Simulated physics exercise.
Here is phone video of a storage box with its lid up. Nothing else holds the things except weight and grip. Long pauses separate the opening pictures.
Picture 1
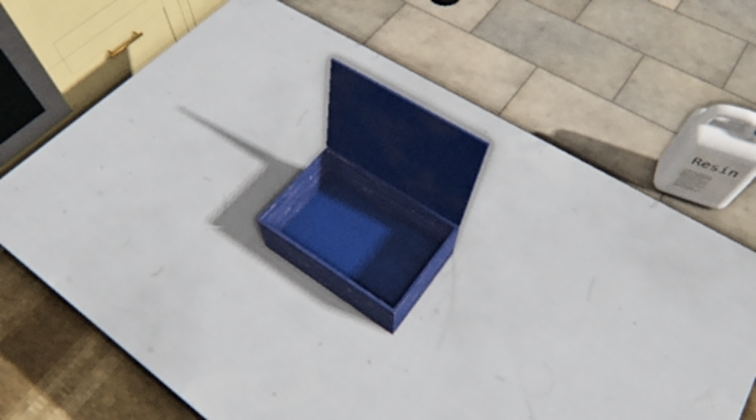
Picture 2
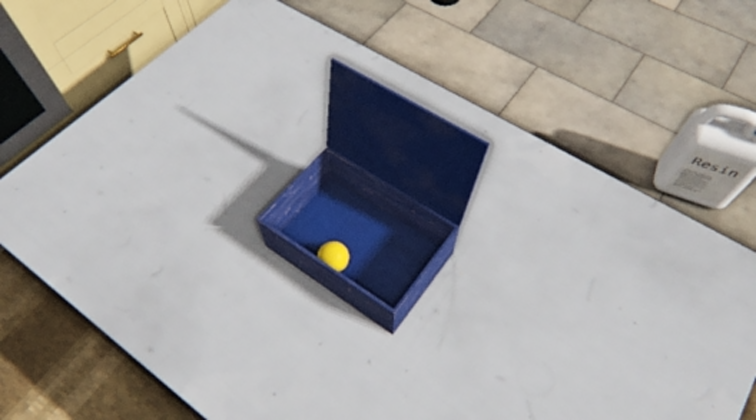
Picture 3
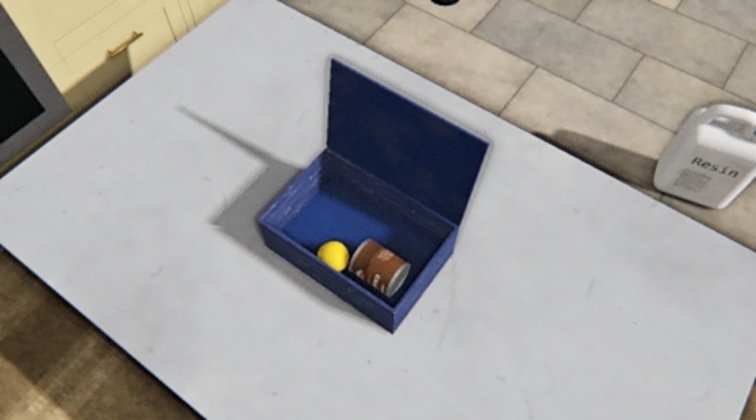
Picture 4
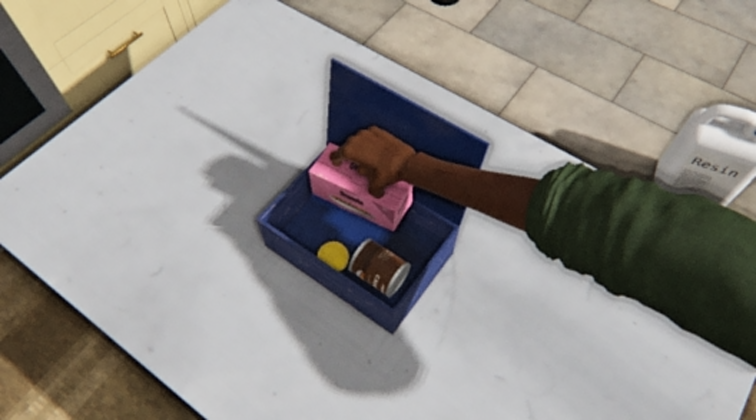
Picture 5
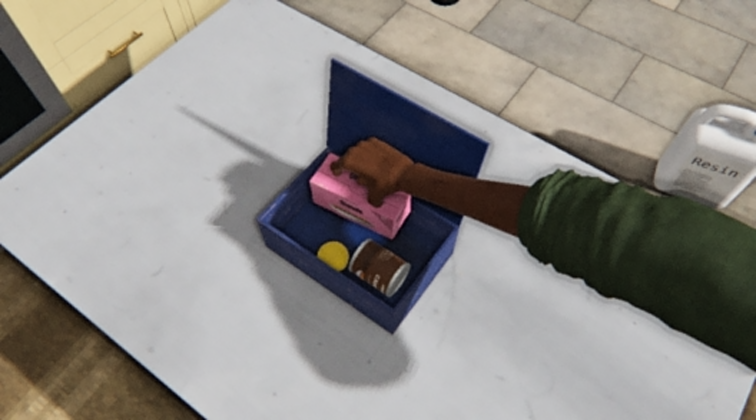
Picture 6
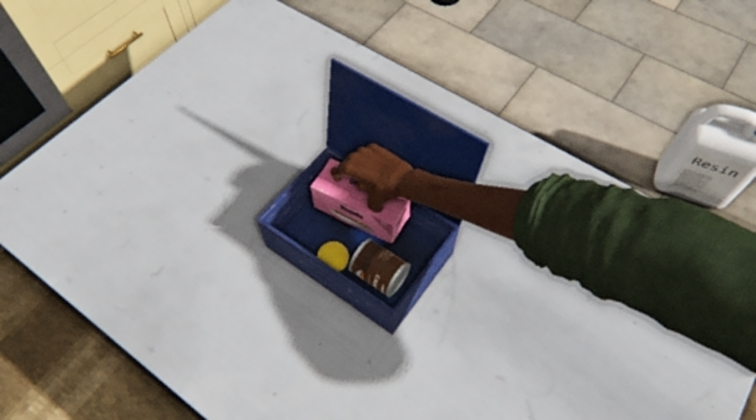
A blue box gains a yellow ball, then a brown tin, before a hand lowers a pink carton inside.
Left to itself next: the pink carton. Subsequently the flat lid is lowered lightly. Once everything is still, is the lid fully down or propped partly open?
The gap disappears.
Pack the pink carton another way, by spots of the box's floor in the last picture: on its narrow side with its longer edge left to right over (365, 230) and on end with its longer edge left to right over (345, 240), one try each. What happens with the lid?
Try 1: Lid shut; try 2: Lid not shut.
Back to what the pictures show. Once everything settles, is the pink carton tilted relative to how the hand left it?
In the end, the pink carton keeps its orientation.
Then, 0.70 s past the last view, pink carton displaced a little near (369, 224); brown tin displaced a little.
Then, 1.60 s past the last view, lid 57° above the rim; pink carton displaced a little near (369, 224); brown tin displaced a little.
Then, 1.90 s past the last view, lid 21° above the rim; pink carton displaced a little near (369, 224); brown tin displaced a little.
Finally, lid shut; moved from the start, pink carton; the other 2 still in place. Final places as the last picture's camera would see them, pink carton near (369, 224).
